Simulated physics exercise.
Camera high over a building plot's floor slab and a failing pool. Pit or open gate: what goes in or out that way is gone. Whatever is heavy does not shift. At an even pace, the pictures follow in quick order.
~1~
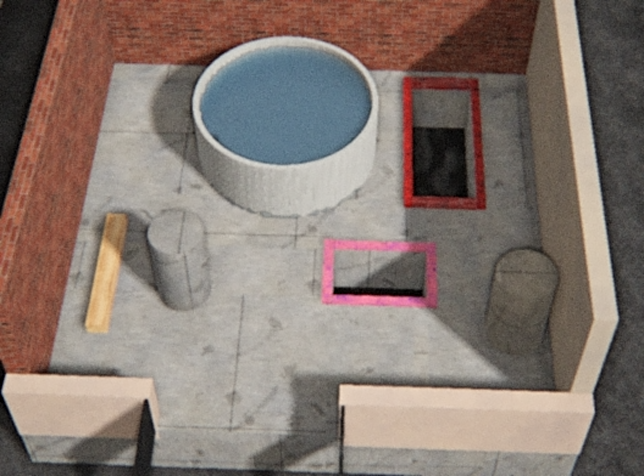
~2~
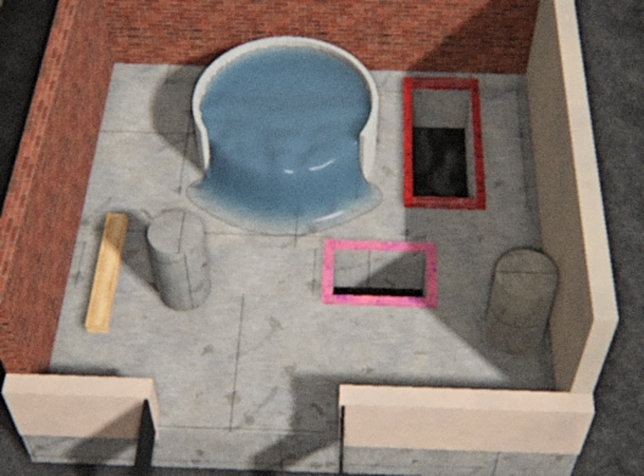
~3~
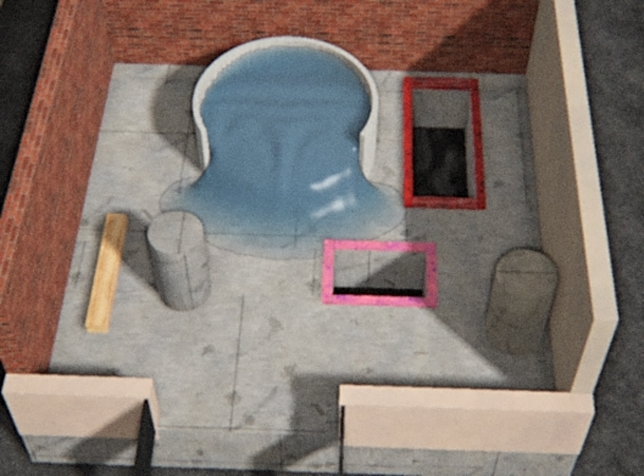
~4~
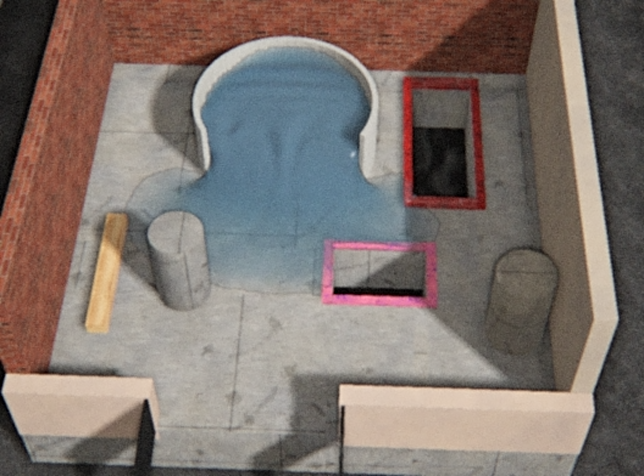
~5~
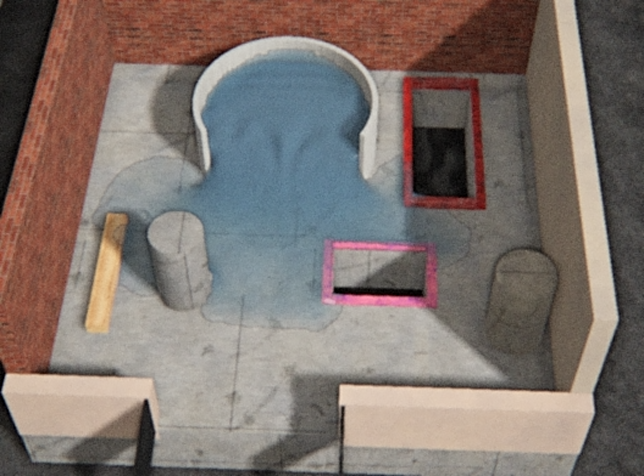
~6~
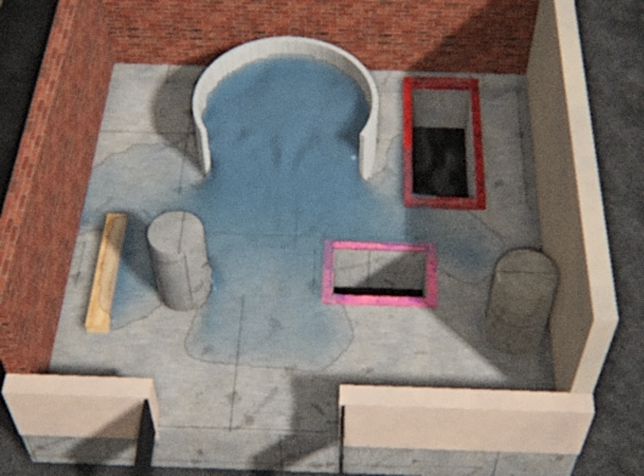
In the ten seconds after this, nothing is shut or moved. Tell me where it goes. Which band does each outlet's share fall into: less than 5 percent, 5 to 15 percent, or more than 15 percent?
Shares: The gate, more than 15 percent; the red pit, less than 5 percent; the pink pit, more than 15 percent.
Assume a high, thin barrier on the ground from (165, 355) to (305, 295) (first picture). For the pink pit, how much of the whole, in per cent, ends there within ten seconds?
Share for pink - 35 in a hundred.
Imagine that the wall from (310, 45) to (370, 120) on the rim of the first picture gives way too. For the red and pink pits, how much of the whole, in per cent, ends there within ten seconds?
Lab note - share by pit: Red 55 %, pink 4 %.
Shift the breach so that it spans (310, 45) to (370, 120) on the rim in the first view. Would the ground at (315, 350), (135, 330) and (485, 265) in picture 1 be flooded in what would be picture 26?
Going point by point: Left unwetted, left unwetted, waterlogged.
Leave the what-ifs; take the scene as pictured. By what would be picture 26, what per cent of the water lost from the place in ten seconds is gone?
About 70 per cent.
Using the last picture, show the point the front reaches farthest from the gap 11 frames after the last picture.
Roughly at (551, 425).
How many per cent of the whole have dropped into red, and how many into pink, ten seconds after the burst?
Around 0 and 22 per cent, in that order.
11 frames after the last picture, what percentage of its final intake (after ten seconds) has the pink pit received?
That share would be near 75 %.
A moment on, water covers 55 % of the floor; the gate 3 %, the red pit 0 %, the pink pit 10 %.
Next, water covers 65 % of the floor; the gate 13 %, the red pit 0 %, the pink pit 16 %.
Then, water covers 75 % of the floor; the gate 26 %, the red pit 0 %, the pink pit 19 %.
Later, water covers 90 % of the floor; the gate 36 %, the red pit 0 %, the pink pit 21 %.
In the end, water covers 90 % of the floor; the gate 41 %, the red pit 0 %, the pink pit 22 %.
